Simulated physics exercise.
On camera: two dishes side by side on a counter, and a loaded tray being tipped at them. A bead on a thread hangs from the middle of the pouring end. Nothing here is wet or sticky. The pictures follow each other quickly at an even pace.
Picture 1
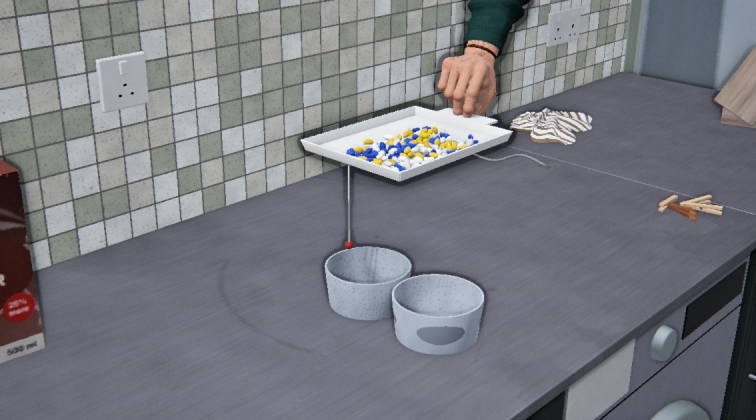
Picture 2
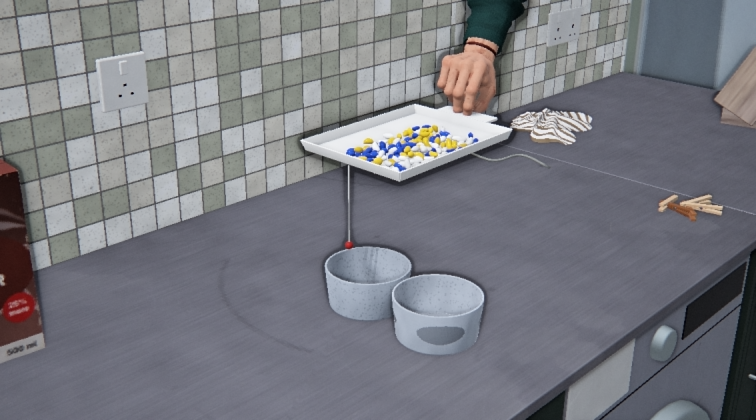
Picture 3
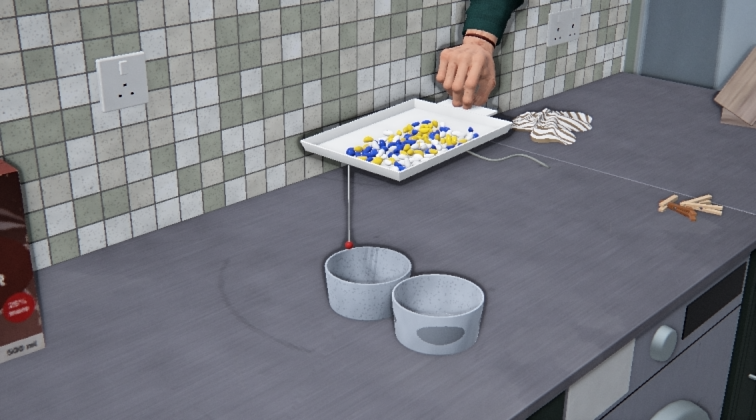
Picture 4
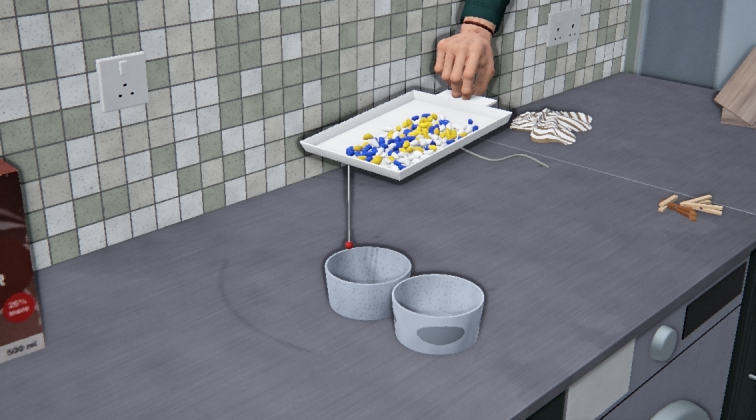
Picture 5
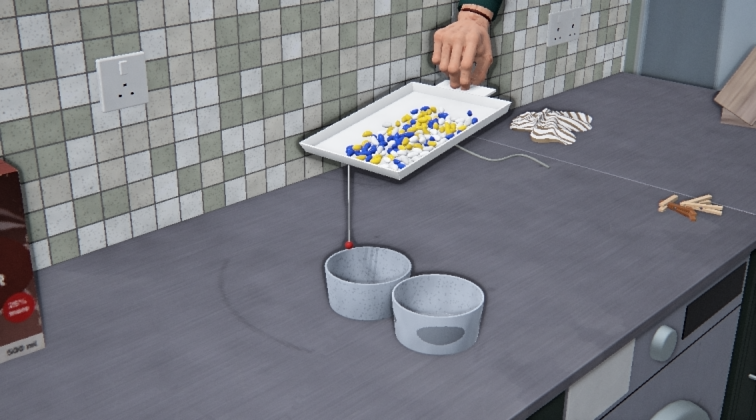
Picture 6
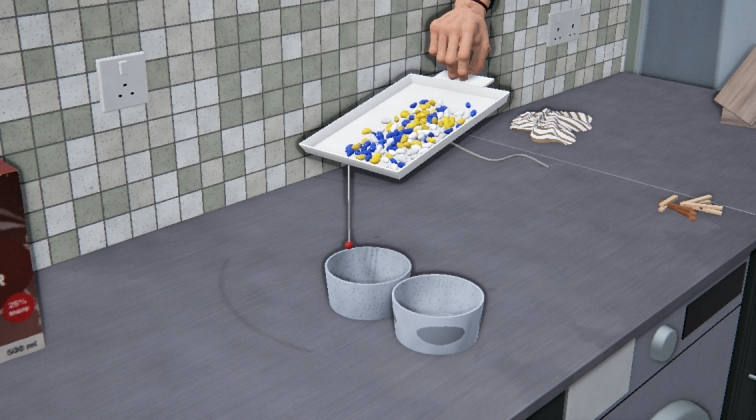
A white tray loaded with blue, yellow and white jelly beans hangs over a dark grey kitchen counter, seen from slightly above against a green and cream tiled wall. Below it sit two grey dishes and a red bead on a thread, with striped pieces and small sticks to the right. A dark-sleeved hand gradually raises the tray's far end, while the camera stays still.
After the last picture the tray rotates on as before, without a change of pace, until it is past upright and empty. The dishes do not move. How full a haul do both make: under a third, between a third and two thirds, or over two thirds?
Caught overall: Less than a third.
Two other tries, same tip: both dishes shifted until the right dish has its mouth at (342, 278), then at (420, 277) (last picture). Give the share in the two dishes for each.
About 90 and 10 per cent.
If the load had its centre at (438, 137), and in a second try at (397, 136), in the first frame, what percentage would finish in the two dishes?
Roughly 20 per cent, and 10 per cent.
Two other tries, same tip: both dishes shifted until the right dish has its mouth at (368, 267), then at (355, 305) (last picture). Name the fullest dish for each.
In turn: The dish on the left; the dish on the left.
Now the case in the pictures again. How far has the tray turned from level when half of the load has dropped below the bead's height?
Near 85 degrees.
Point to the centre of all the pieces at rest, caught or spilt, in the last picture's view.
Close to (300, 306).
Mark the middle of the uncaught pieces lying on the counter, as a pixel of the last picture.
Around (281, 304).
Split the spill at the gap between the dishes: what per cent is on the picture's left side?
Roughly 100 in a hundred.
Soon after the last picture, tray tipped steeply; nearly all on the tray; a stray few outside both; a stray few in the air.
A little later, tray tipped right over; a stray few on the tray; a small part in the left dish; about two thirds outside both; about a quarter in the air.
Later still, tray tipped past a quarter turn; a stray few in the right dish; about a quarter in the left dish; most outside both.
At rest, tray tipped past a quarter turn; a stray few in the right dish; about a quarter in the left dish; most outside both.
